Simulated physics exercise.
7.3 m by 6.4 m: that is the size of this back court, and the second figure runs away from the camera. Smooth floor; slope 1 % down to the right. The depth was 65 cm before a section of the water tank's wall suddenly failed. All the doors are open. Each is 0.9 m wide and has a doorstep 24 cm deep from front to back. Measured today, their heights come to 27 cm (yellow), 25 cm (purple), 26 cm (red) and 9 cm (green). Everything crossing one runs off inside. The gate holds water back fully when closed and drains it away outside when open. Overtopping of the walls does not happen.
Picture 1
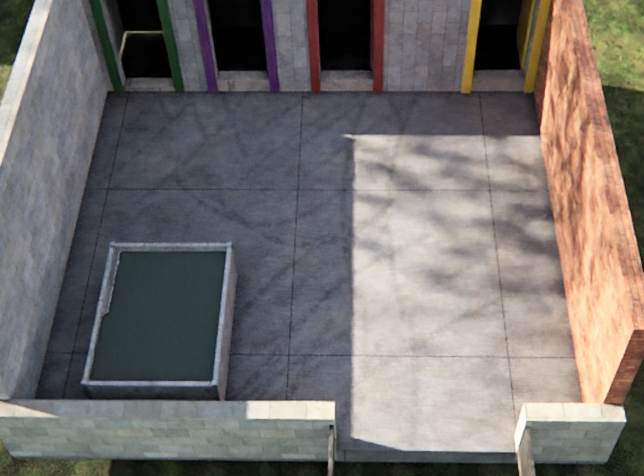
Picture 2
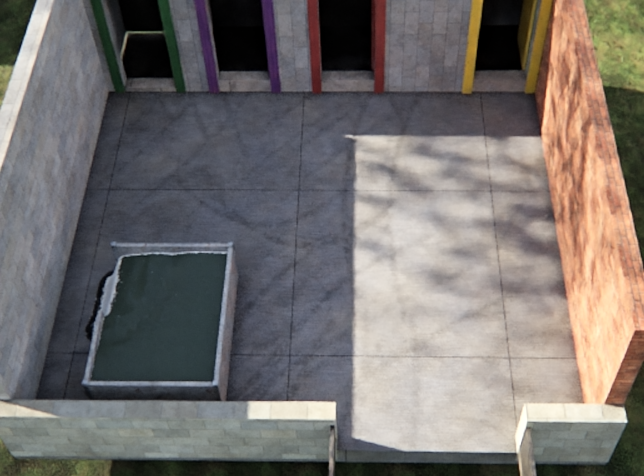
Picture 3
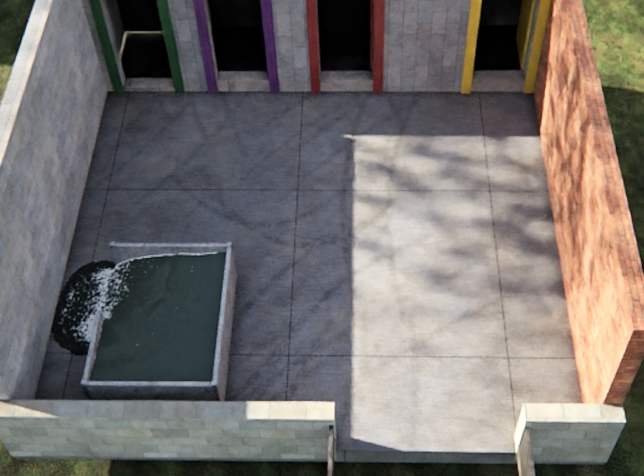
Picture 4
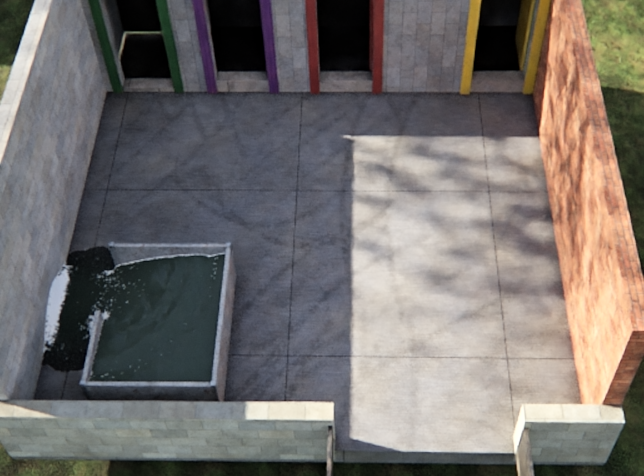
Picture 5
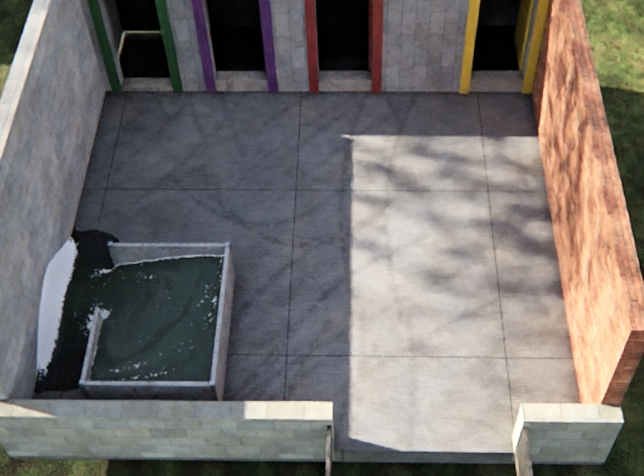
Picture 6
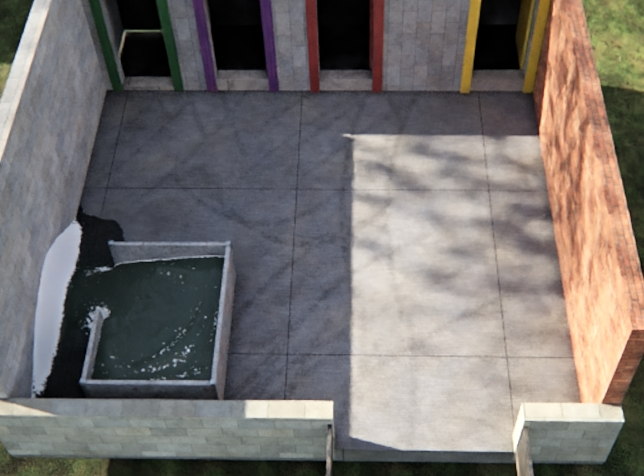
A walled court with four colored doorways lay still until water burst from the left side of a square tank, spreading dark across the floor and splashing white up against the left wall.
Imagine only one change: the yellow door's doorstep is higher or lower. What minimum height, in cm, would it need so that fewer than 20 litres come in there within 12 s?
About 6 cm.
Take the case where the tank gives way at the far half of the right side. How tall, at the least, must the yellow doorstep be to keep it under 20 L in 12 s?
Then roughly 14.0 cm.
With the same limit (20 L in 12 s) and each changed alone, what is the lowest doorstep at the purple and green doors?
Close to 8.0 cm (purple) and close to 17 cm (green).
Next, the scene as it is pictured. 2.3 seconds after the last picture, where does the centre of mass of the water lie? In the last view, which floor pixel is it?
I'd say around (144, 300).
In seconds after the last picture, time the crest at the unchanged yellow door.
Around 9.0 s, give or take.
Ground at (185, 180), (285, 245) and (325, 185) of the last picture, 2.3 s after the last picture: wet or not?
Status: Submerged / clear / clear.
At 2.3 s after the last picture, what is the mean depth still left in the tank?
Roughly 28 cm on average.
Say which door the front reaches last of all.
Last in order comes the yellow door.
Then, 0.7 s after the last picture water covers 15 % of the floor, deepest (50 cm) near (69, 302); it has not reached the yellow door.
Then, 2.3 s after the last picture water covers 35 % of the floor, deepest (31 cm) near (27, 427); it has not reached the yellow door.
Then, 11.3 s after the last picture water covers 80 % of the floor, deepest (10 cm) near (552, 435); 9 cm at the yellow door, 0 litres in over its 27 cm doorstep.
At the yellow door as built, the water peaked near 9 cm, 8.9 s after the last picture.
Run again over the same 12 s with other heights there, 30 litres in over 5 cm, 11 litres over 7 cm. The limit of 20 litres is kept from about 6 cm up.
